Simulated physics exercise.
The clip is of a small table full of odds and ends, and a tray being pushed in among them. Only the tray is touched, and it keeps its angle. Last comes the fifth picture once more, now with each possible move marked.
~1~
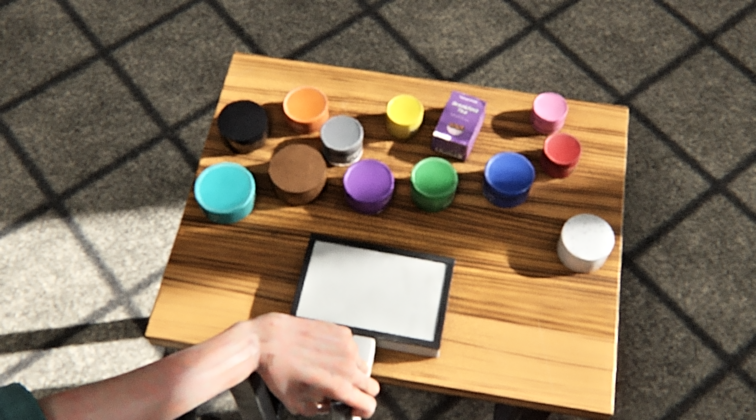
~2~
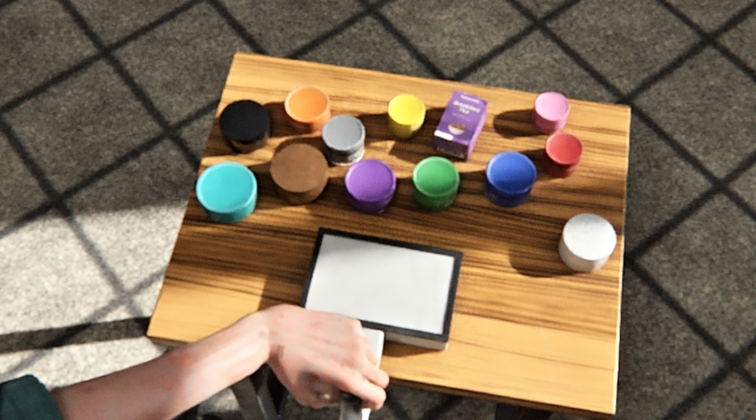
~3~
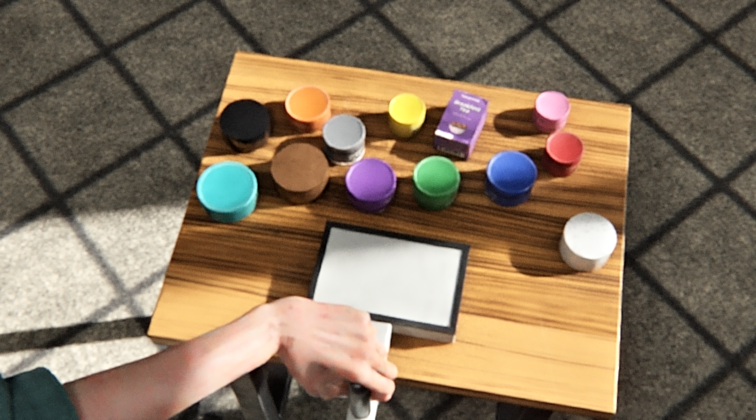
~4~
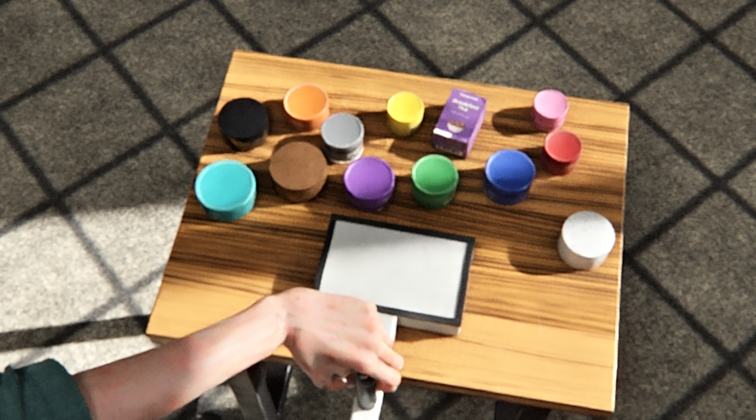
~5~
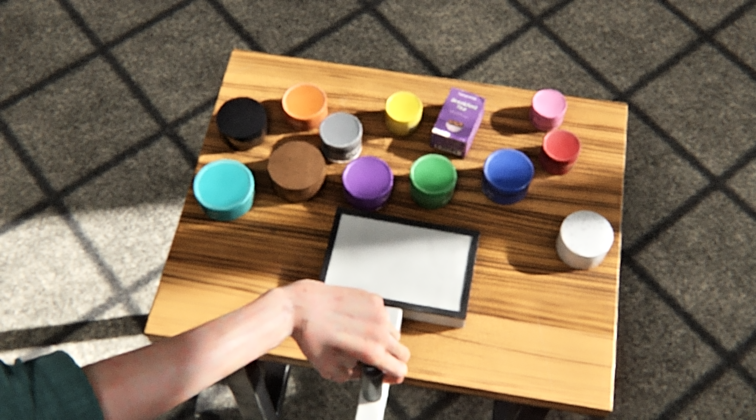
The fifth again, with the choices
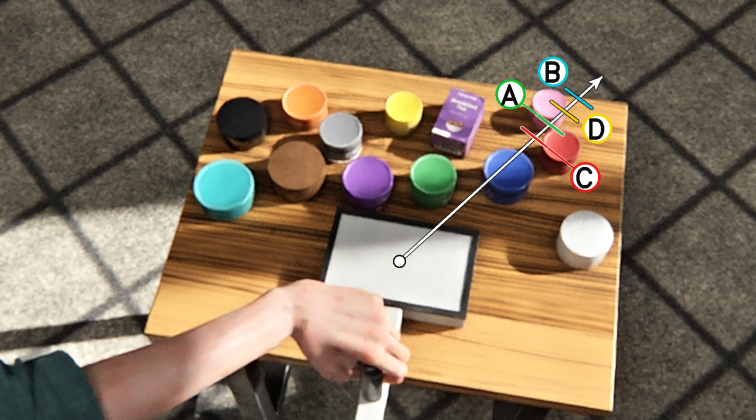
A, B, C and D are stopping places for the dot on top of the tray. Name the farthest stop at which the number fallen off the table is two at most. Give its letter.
Up to mark C.
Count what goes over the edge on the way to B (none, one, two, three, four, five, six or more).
In all, five.
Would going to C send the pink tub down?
By then, yes.
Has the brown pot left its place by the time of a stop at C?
No.
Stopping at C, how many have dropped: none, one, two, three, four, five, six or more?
Two.
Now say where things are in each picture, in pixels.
Orange jar (306, 110); grey tin (342, 141); yellow tub (404, 117), in the first frame.
Tray (382, 283); black pot (245, 127), in the second frame.
Tray (389, 276); white pot (587, 242), in the third frame.
Tray (395, 268); pink tub (549, 111), in the fourth frame.
Tray (399, 262); turquoise jar (225, 190); purple tub (368, 184); brown pot (297, 173), in the fifth frame.
On the marked copy, A at (550, 125); B at (579, 98); C at (535, 138); D at (564, 111); the arrow from (400, 261) to (602, 77); the white dot at (400, 261).
With C. Early on, tray (449, 221); purple packet (459, 117); purple tub (385, 149).
Further on, tray (498, 177); purple packet (469, 75); pink tub (554, 101).
At the end, tray (533, 145); purple packet over the edge; pink tub over the edge; two fallen.
As for the rest, A drops five; B drops five; D drops five.
